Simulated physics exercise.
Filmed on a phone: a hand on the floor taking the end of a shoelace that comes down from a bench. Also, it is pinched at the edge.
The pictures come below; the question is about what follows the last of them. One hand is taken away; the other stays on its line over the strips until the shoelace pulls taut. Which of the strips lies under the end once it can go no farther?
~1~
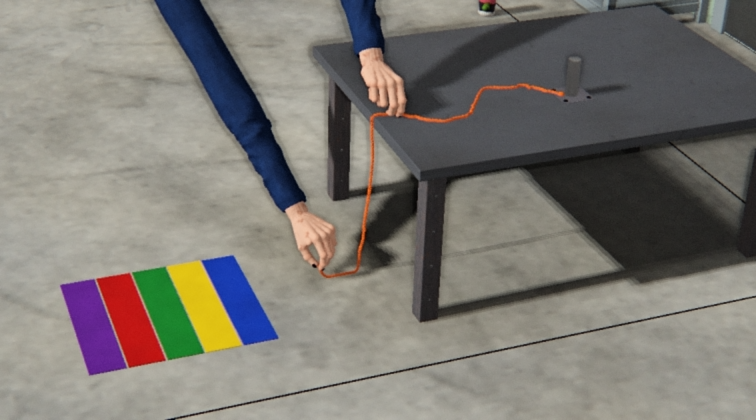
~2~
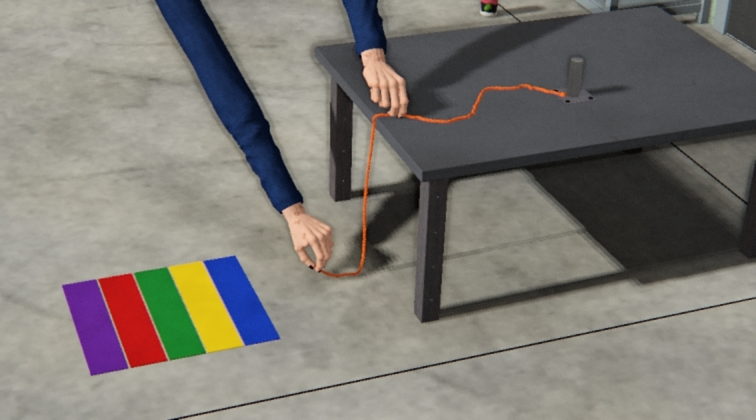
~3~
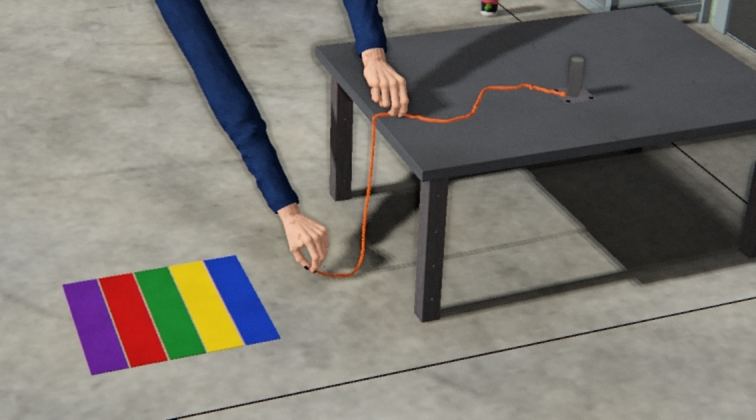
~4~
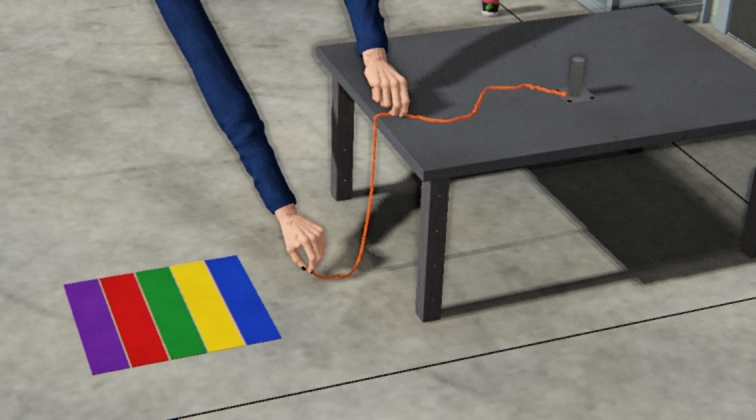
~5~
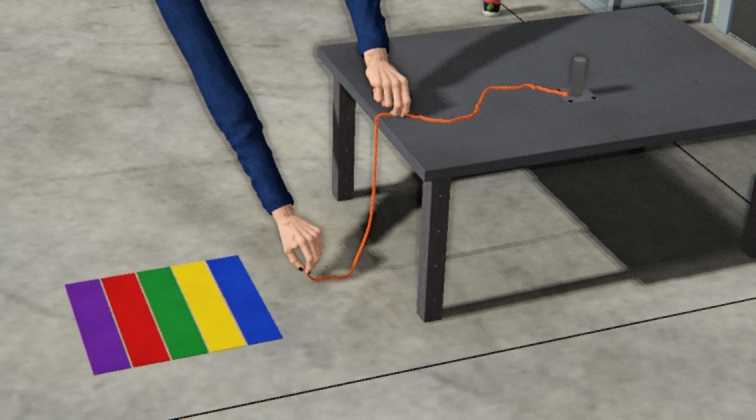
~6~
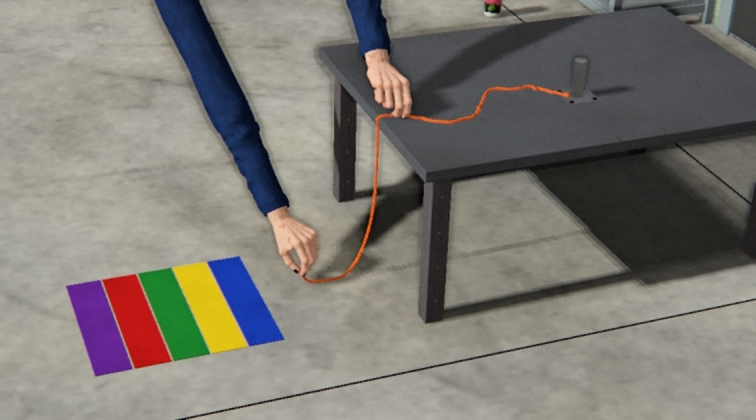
The red one.
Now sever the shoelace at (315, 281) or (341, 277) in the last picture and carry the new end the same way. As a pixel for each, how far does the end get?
In turn, (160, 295) for the first and (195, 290) for the second.
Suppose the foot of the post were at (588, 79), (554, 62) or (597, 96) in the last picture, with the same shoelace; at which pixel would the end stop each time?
Going through them in sequence: (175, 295), (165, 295) and finally (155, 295).
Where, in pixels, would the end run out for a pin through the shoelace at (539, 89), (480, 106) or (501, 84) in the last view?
In order: (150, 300), then (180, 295), then (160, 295).
Soon after, end near (193, 291); over yellow.
After that, end near (155, 298); over green.
At the stop, end near (132, 302); over red. The red one.
